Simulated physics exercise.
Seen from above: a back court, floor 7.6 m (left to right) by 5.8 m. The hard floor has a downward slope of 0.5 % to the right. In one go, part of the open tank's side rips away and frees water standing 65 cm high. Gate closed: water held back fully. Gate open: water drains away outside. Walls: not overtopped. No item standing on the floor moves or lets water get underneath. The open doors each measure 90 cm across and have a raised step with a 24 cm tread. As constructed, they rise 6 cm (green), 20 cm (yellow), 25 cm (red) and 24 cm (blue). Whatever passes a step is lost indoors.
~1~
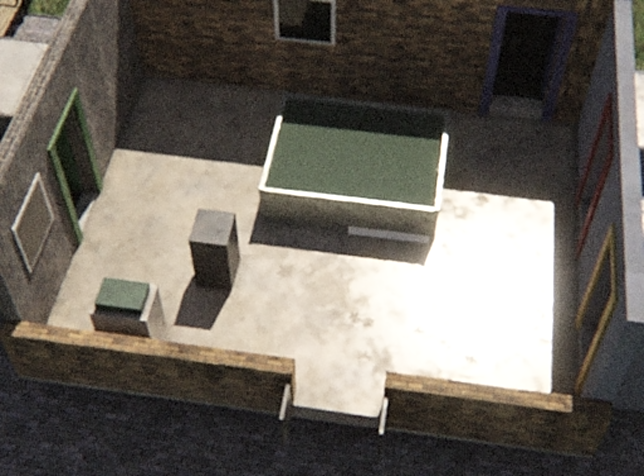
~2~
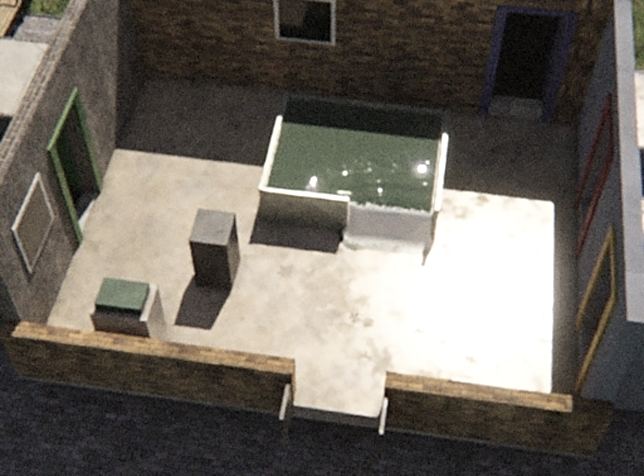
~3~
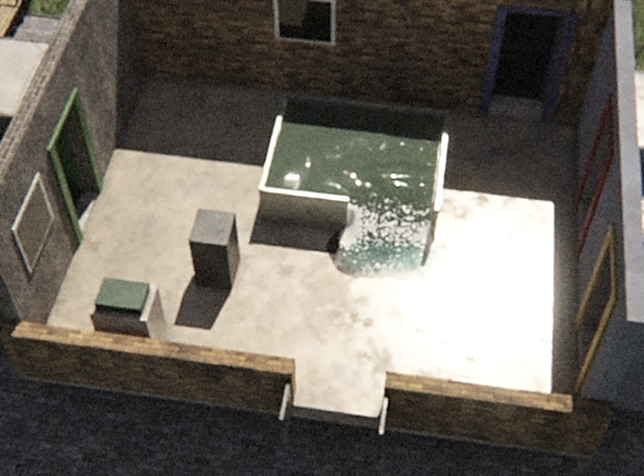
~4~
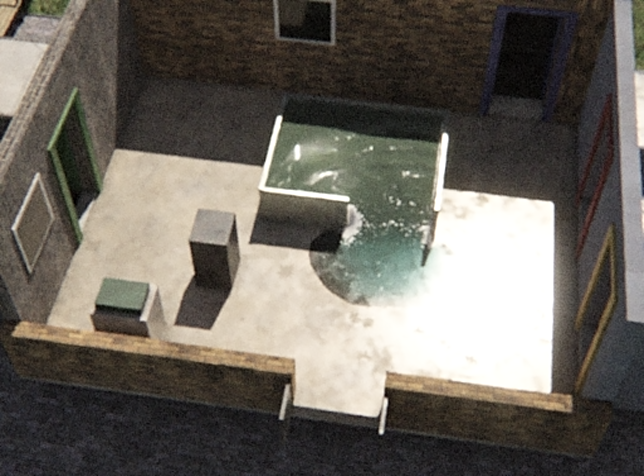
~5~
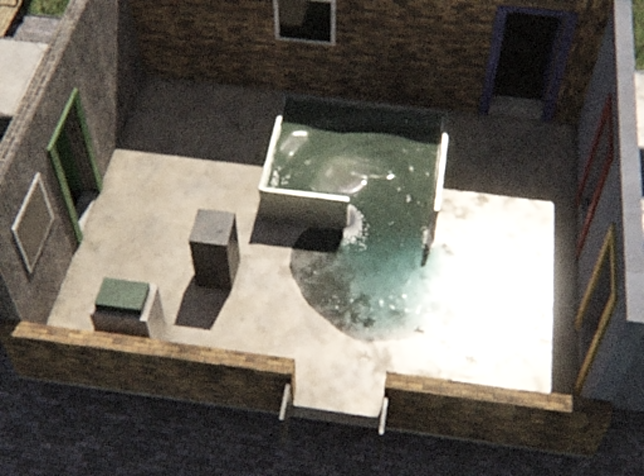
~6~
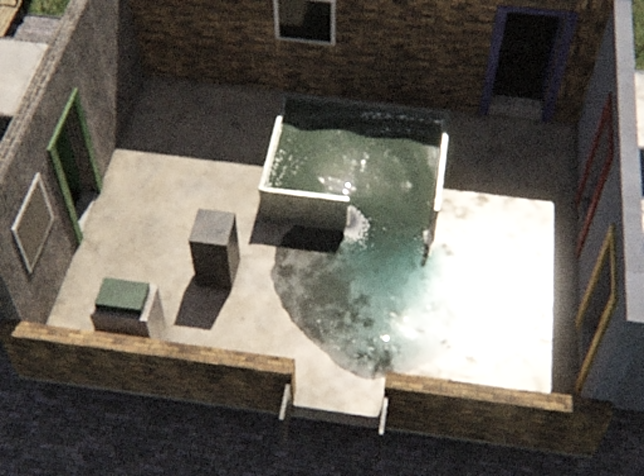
Walled back court seen from above, with water bursting from an open tank's broken front side and spreading across the pale floor.
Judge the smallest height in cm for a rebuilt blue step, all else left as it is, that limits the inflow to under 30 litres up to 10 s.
Roughly 9.5 cm at the least.
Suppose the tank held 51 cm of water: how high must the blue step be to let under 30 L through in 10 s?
Then around 6.5 centimetres.
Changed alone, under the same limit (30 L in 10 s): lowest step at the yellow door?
Yellow - roughly 16 cm.
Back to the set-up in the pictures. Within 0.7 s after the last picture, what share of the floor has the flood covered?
About 25 per cent.
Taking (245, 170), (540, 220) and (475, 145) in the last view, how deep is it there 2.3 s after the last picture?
Close to 0, 0 and 0 cm deep.
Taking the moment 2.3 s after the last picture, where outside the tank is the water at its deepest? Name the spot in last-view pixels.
Near pixel (564, 427).
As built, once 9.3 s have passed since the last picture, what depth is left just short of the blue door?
Depth: Near 9.5 cm.
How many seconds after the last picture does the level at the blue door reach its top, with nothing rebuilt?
Roughly at 4.5 s.
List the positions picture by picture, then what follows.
The first frame shows still water, 65 cm deep, in the open tank at (357, 153); the blue door at (524, 73) is dry.
In the second frame, water pours out at (390, 222) and has run 0.3 m, to (348, 243); about 9 cm deep outside, 65 cm at the back.
In the third frame, the gap is at (390, 225), the front 0.8 m out at (355, 272); the back of the open tank holds 65 cm.
In the fourth frame, water pours out at (390, 226) and has run 1.3 m, to (351, 299); about 8 cm deep outside, 65 cm at the back.
In the fifth frame, the front is at (357, 334), 1.9 m from the gap at (390, 225); 3.7 m2 of floor is wet, 64 cm left at the back.
In the sixth frame, the gap is at (390, 225), the front 2.5 m out at a hidden place; the back of the open tank holds 58 cm; the blue door at (524, 73), 3.4 m from the gap, is still 3.2 m from the nearest water.
Then, 0.7 s after the last picture water covers 25 % of the floor, deepest (37 cm) near (411, 248); it has not reached the blue door.
Then, 2.3 s after the last picture water covers 35 % of the floor, deepest (34 cm) near (564, 427); it has not reached the blue door.
Then, 9.3 s after the last picture water covers 95 % of the floor, deepest (12 cm) near (565, 195); 9 cm at the blue door, 0 litres in over its 24 cm step.
At the blue door as built, the water peaked near 15 cm, 4.7 s after the last picture.
Run again over the same 10 s with other heights there, 59 litres in over 7.5 cm, 7 litres over 12 cm. The limit of 30 litres is kept from about 9.5 cm up.
